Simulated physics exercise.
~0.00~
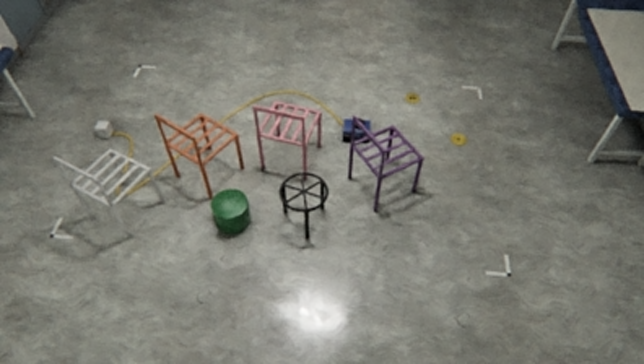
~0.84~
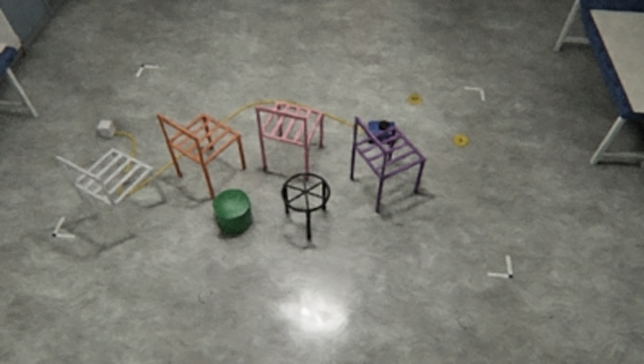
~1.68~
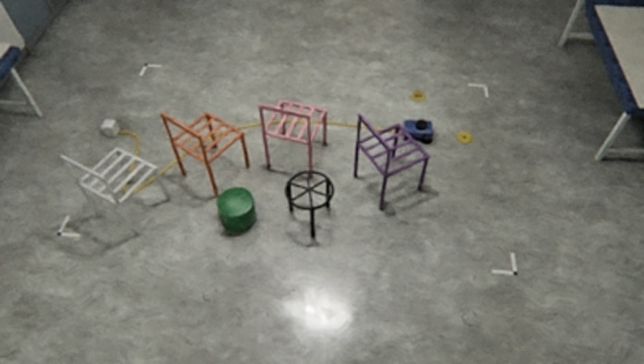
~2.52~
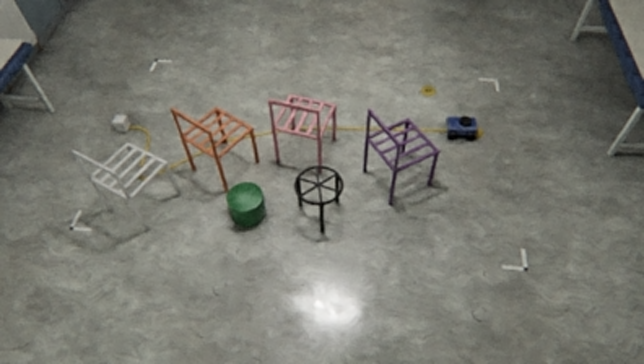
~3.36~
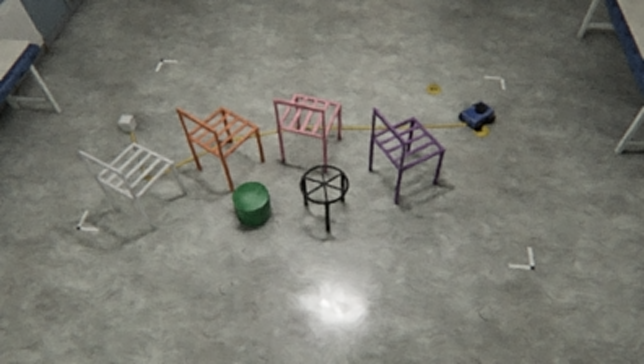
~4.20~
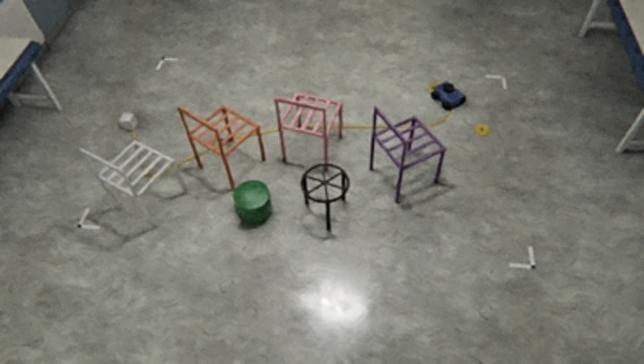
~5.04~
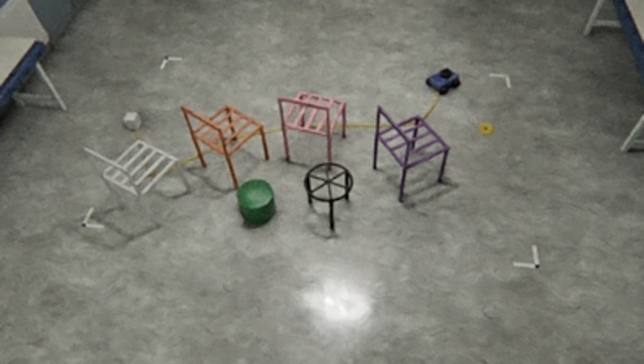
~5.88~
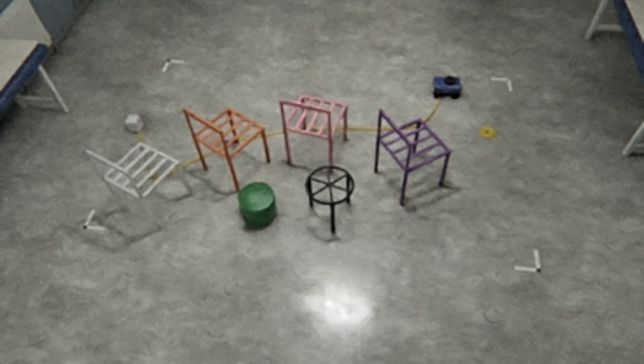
A small blue cart trailing a yellow cord rolled right from behind the purple chair, passed one yellow marker, then turned back up and left, stopping near the upper right while the colorful chairs, black stool and green tub stayed where they were.
